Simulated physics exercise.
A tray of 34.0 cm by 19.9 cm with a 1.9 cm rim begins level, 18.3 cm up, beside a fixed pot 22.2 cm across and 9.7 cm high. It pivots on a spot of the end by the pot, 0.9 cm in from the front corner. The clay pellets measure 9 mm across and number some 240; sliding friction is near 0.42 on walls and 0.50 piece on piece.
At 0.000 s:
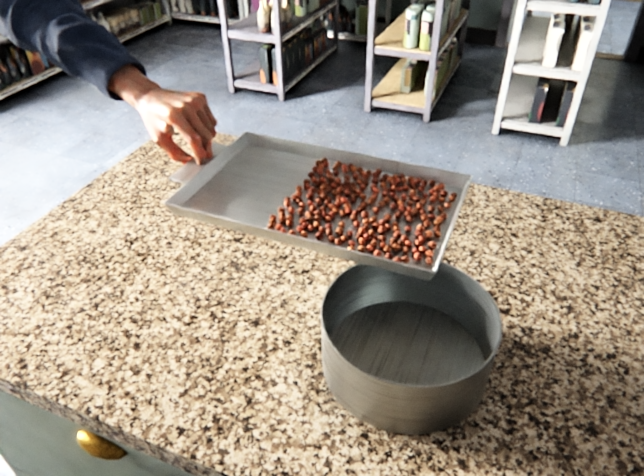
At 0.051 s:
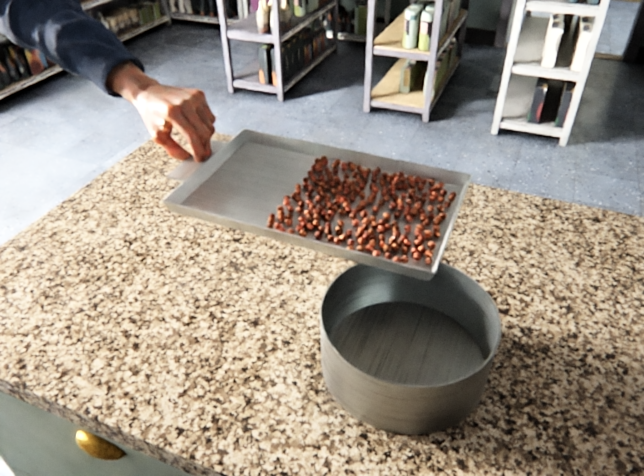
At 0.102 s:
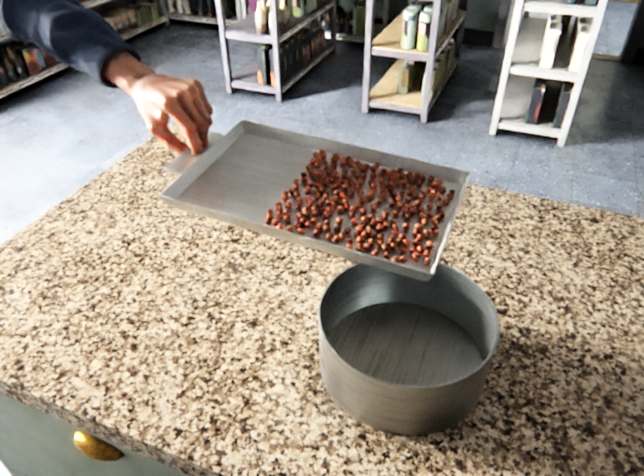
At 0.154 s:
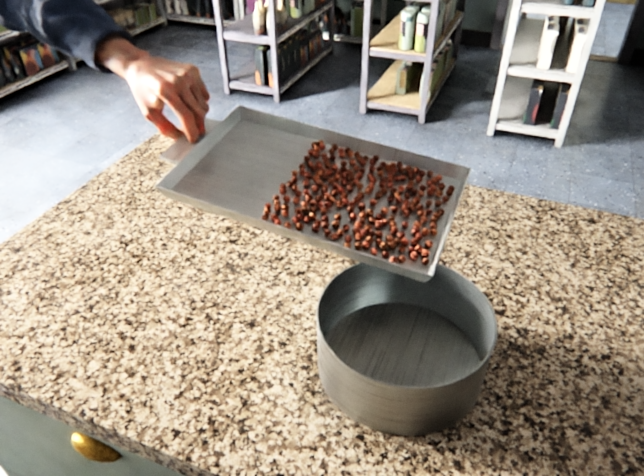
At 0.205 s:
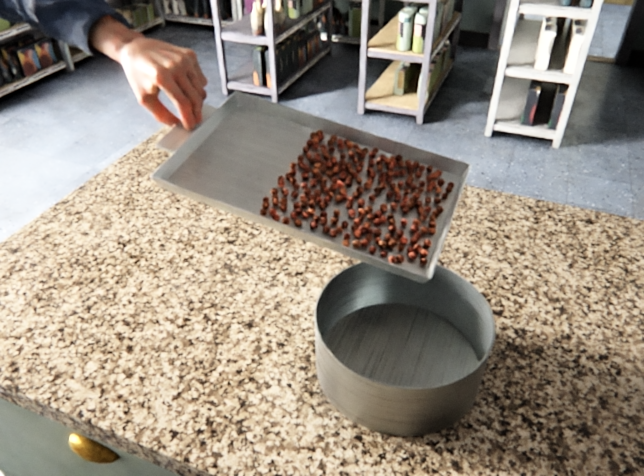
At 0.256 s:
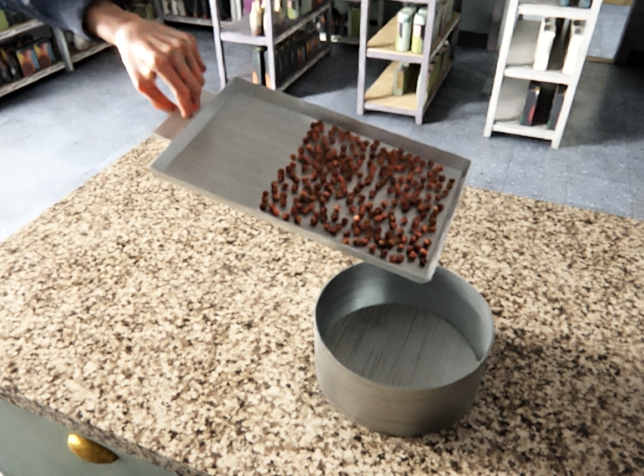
On a speckled stone counter, a hand held a flat metal tray of small reddish-brown pellets above a round, empty metal pot, then raised the tray's left end, slanting it down toward the right.
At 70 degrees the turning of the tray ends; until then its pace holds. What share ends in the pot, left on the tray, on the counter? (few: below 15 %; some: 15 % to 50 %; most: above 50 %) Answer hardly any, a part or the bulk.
Pot: Hardly any, tray: The bulk, counter: Hardly any.
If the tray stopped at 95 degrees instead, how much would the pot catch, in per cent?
Then about 80 per cent.
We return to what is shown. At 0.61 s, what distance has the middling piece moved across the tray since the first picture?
Some 5 cm.
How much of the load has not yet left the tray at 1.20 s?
Roughly 95 per cent.
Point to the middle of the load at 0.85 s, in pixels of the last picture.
Around (414, 208).
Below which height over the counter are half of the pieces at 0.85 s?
Some 26 cm.
Then, at 0.61 s, tilt 41 degrees; the tray holds 100 %, the pot 0 %.
After 0.85 s, tilt 60 degrees; the tray holds 100 %, the pot 0 %.
After 1.20 s, tilt 70 degrees; the tray holds 95 %, the pot 5 %.
At rest (1.9 s), pot 5 %, tray 95 %, counter 5 %.
